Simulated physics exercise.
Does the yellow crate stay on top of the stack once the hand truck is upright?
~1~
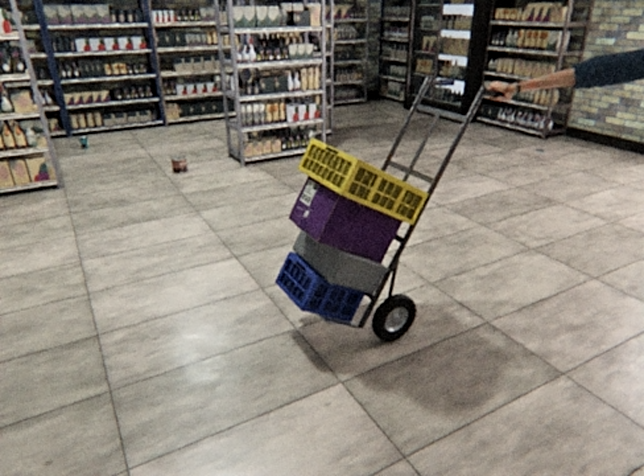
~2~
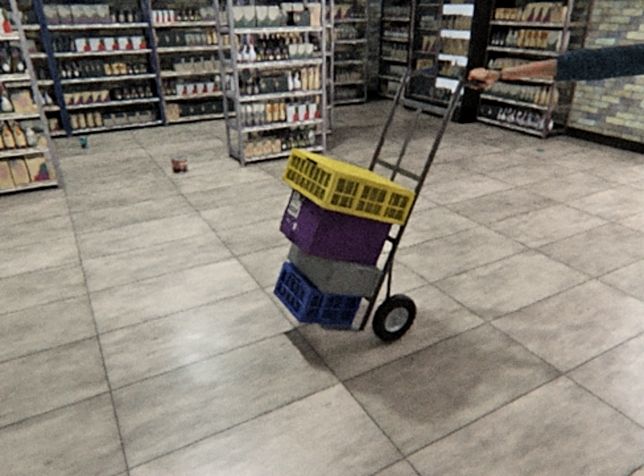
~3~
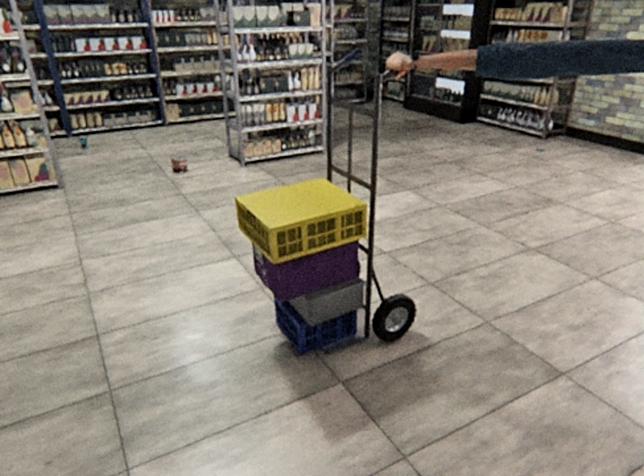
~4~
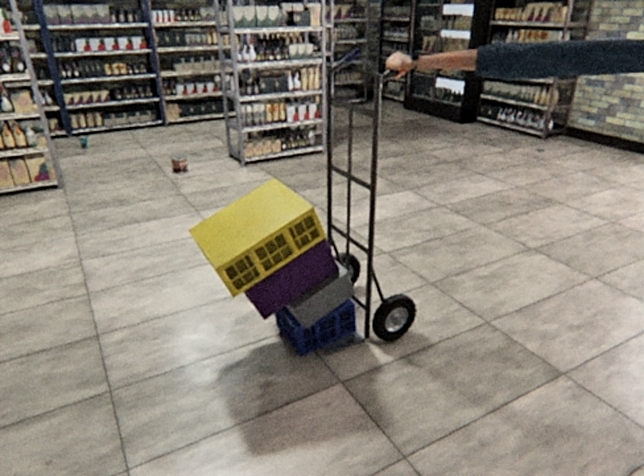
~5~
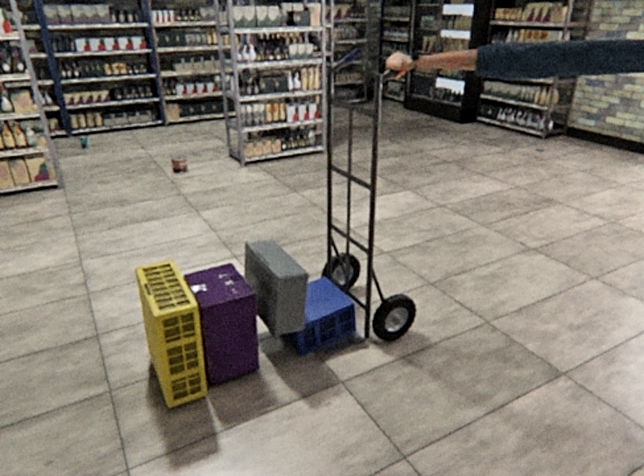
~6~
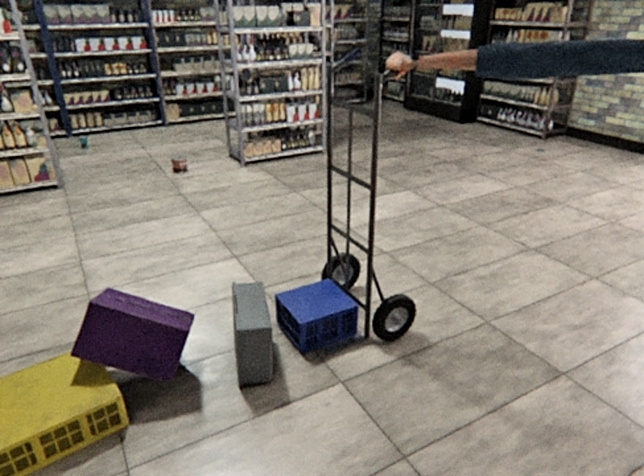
No, the yellow crate topples off to the left and ends up on the floor at the lower left.
